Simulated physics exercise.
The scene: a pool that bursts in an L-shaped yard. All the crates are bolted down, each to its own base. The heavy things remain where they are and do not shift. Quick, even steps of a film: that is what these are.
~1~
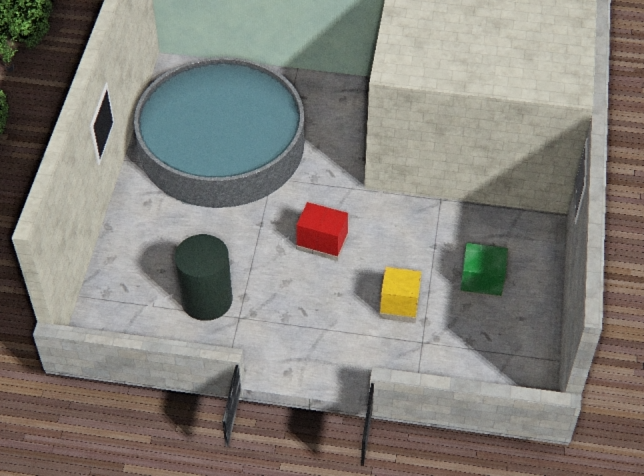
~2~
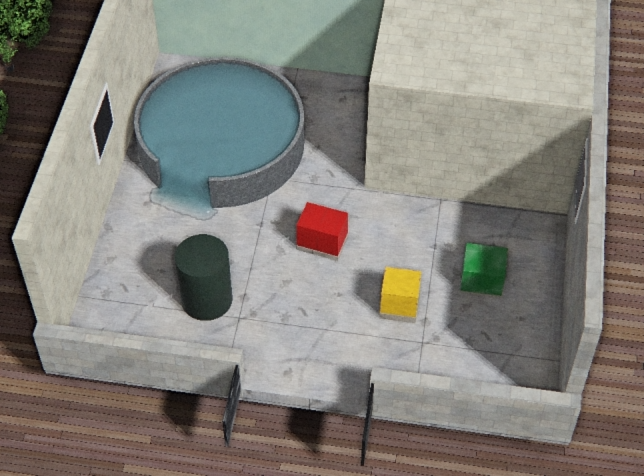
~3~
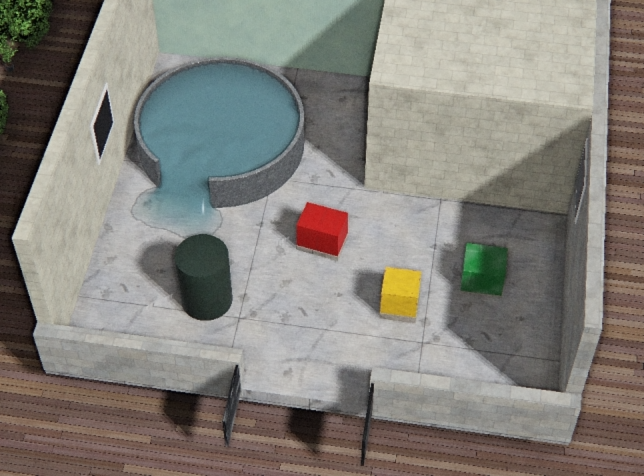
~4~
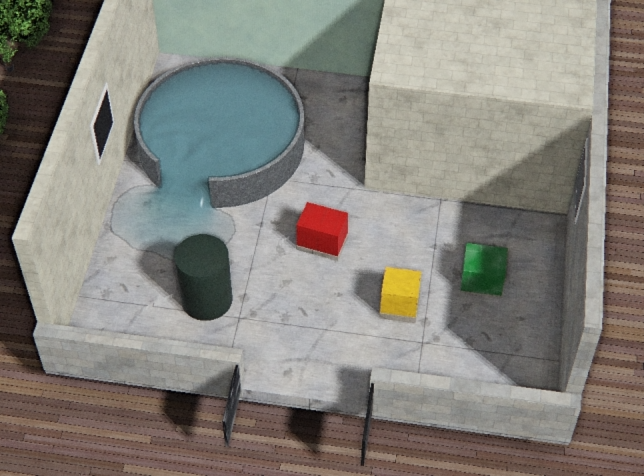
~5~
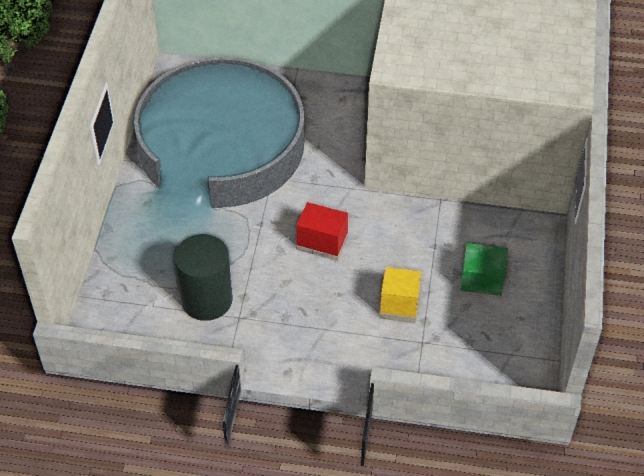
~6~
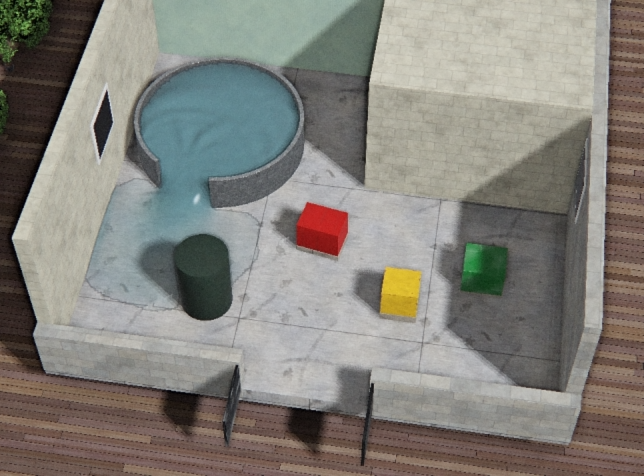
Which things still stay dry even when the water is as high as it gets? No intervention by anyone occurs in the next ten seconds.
One by one: The yellow crate is touched by water; the green crate is touched by water; the red crate remains untouched by water.
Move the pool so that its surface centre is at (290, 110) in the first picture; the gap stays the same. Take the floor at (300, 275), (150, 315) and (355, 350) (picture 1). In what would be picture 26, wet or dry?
First drenched; next drenched; last drenched.
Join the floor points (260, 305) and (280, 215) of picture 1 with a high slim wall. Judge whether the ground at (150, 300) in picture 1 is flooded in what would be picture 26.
There: Flooded.
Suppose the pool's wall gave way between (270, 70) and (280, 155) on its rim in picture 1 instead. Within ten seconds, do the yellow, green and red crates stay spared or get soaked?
As I see it, yellow gets reached, green gets reached and red gets reached.
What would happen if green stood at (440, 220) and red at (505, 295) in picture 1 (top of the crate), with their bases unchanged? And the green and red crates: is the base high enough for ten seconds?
The green crate gets flooded, while the red crate gets flooded.
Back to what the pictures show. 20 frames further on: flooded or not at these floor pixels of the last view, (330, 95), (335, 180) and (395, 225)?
Going through them one by one, the first is spared, the second spared and the third spared.
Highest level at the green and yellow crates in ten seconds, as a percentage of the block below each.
About 330 % and 160 %.
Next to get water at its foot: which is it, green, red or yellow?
That would be the one in red.
A moment on, water covers 20 % of the floor; the yellow crate not reached, the green crate not reached, the red crate not reached.
Next, water covers 30 % of the floor; the yellow crate not reached, the green crate not reached, the red crate water round its plinth.
Then, water covers 45 % of the floor; the yellow crate water round its plinth, the green crate not reached, the red crate water round its plinth.
Later, water covers 75 % of the floor; the yellow crate water round its plinth, the green crate water round its plinth, the red crate water round its plinth.
In the end, water covers 90 % of the floor; the yellow crate was topped, the green crate was topped, the red crate stayed above the water.
